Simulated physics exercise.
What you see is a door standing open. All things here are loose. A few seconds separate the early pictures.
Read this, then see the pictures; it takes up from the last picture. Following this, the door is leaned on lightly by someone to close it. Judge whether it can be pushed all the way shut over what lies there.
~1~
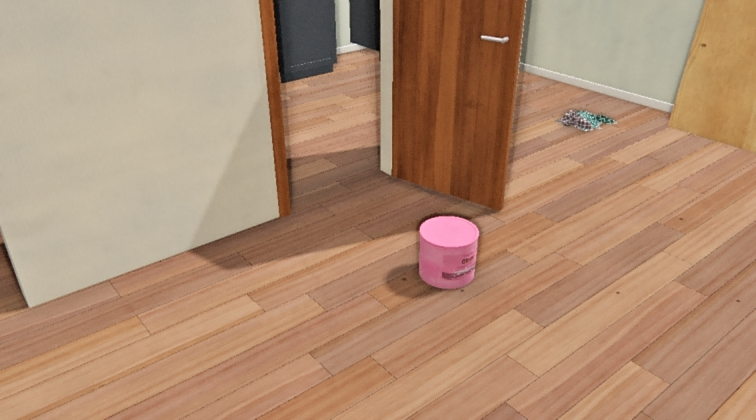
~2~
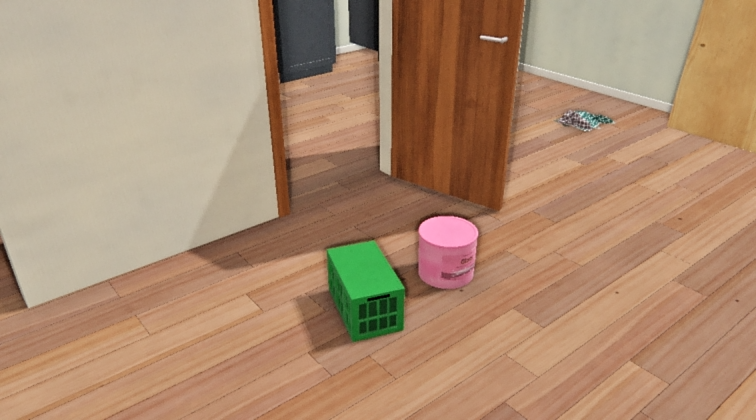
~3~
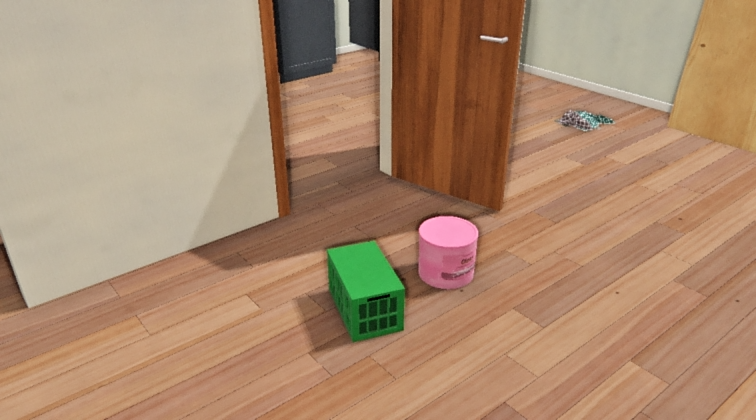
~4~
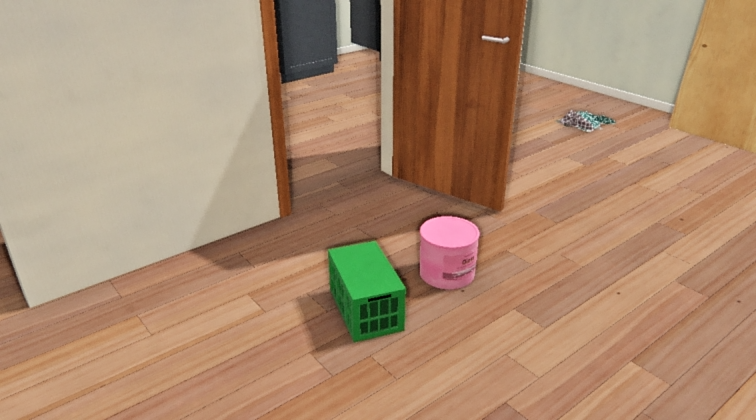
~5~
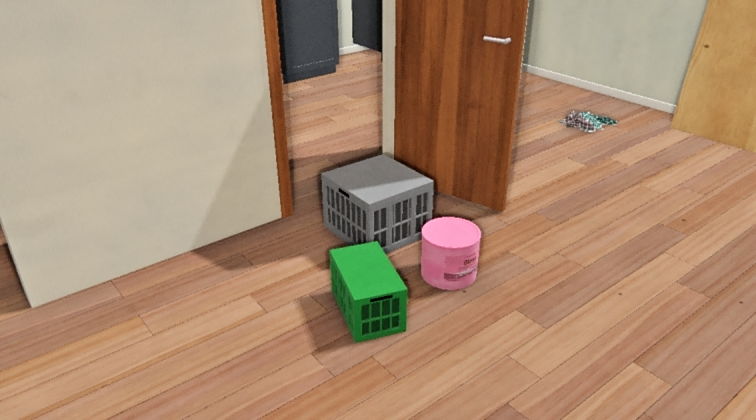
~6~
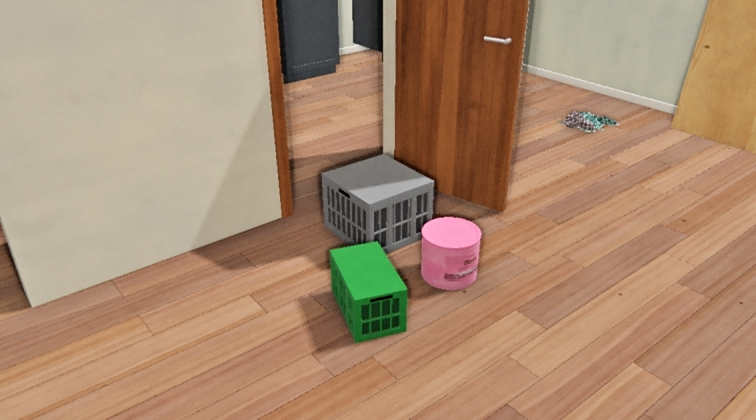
It cannot be pushed shut.
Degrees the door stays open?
I'd say it stays open by roughly 65 degrees.
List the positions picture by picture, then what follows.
The first picture shows door wide open and still; pink pail (448, 252).
The second picture shows door wide open and still; pink pail (447, 252); green crate (364, 289).
The third picture shows door wide open and still; pink pail (447, 252); green crate (364, 289).
The fourth picture shows door wide open and still; pink pail (448, 253); green crate (365, 289).
The fifth picture shows door wide open and still; pink pail (450, 253); green crate (367, 290).
The sixth picture shows door wide open and still; grey chest (377, 205); pink pail (450, 253).
Then, 0.50 s after the last picture, door at 96°.
Then, 0.70 s after the last picture, door at 88°.
Then, 1.00 s after the last picture, door at 74°.
Then, 1.20 s after the last picture, door at 66°.
At rest, door at 66°; all 3 in place. Seen from the same camera at the end, grey chest near (375, 205).
